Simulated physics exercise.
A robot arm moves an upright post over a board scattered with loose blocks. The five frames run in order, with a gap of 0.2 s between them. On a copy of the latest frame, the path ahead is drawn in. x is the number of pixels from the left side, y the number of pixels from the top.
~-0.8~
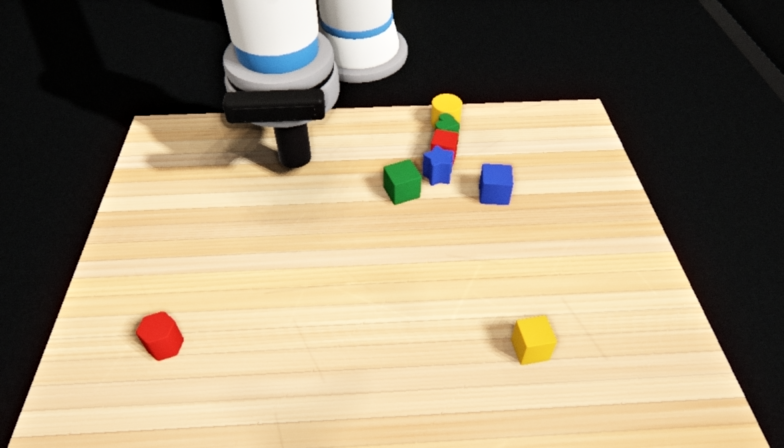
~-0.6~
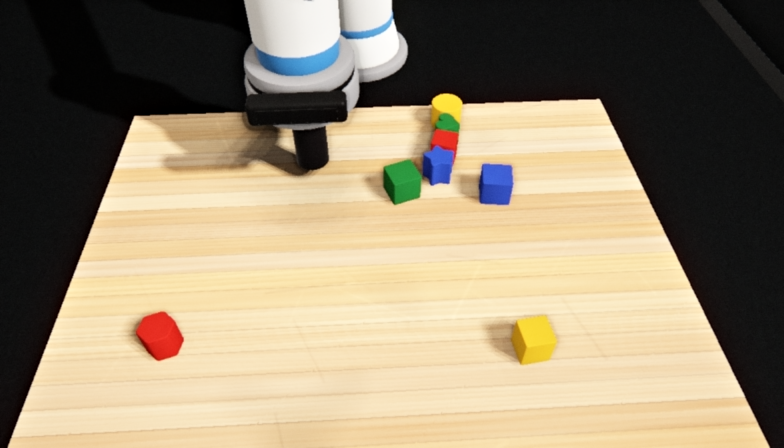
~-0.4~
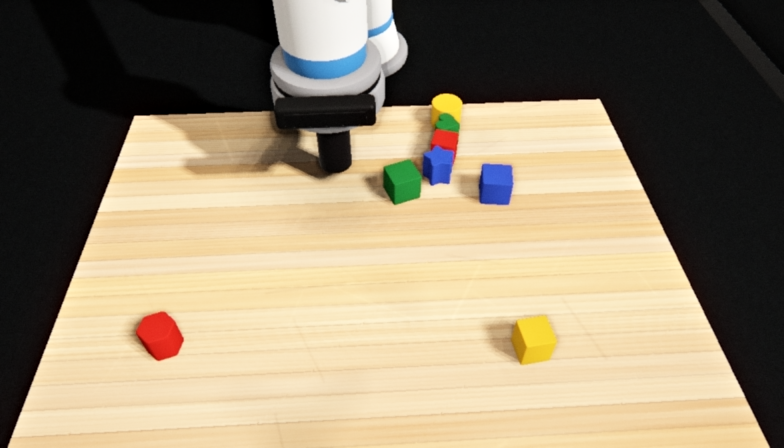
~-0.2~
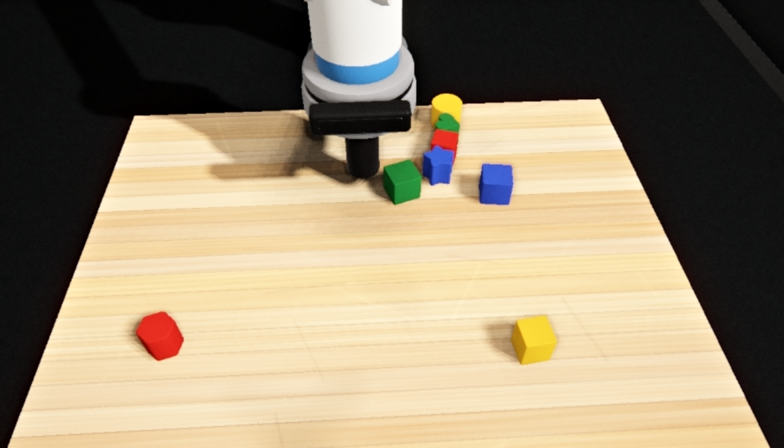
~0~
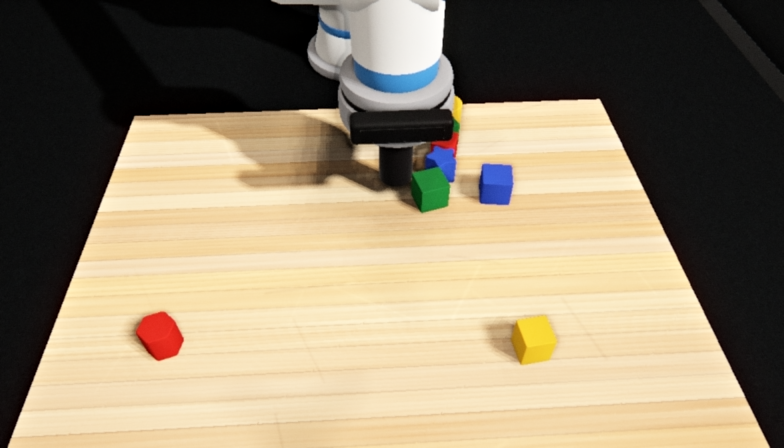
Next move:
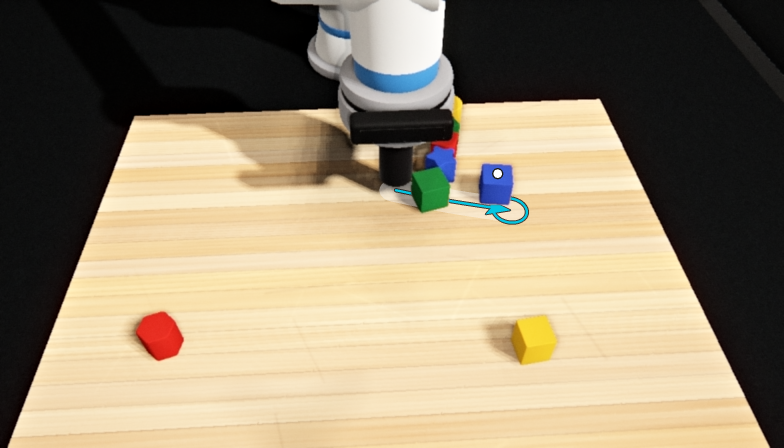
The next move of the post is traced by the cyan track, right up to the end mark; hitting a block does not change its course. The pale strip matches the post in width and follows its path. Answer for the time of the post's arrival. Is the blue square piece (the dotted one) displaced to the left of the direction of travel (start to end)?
Yes, that is what happens.
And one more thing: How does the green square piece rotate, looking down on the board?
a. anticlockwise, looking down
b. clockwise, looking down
It's b.
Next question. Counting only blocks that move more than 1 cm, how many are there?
Moved: Exactly two.
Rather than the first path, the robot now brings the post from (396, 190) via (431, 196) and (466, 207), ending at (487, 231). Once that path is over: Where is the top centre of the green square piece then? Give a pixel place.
Most likely (522, 225).
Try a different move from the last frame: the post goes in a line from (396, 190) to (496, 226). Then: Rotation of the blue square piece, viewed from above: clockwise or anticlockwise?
Looking down on the board, it turns counter-clockwise.
The line goes in a line from (396, 190) to (510, 210); the dot is on the blue square piece.
On the path given first. One third of the way, post at (435, 184); green square piece at (468, 191), turned 20° clockwise.
Two thirds of the way, post at (473, 190); green square piece at (497, 203), turned 70° clockwise; blue square piece at (502, 174), turned 20° anticlockwise.
At the end, post at (513, 196); green square piece at (518, 214), turned 115° clockwise; blue star block unmoved; blue square piece at (526, 170), turned 70° anticlockwise.
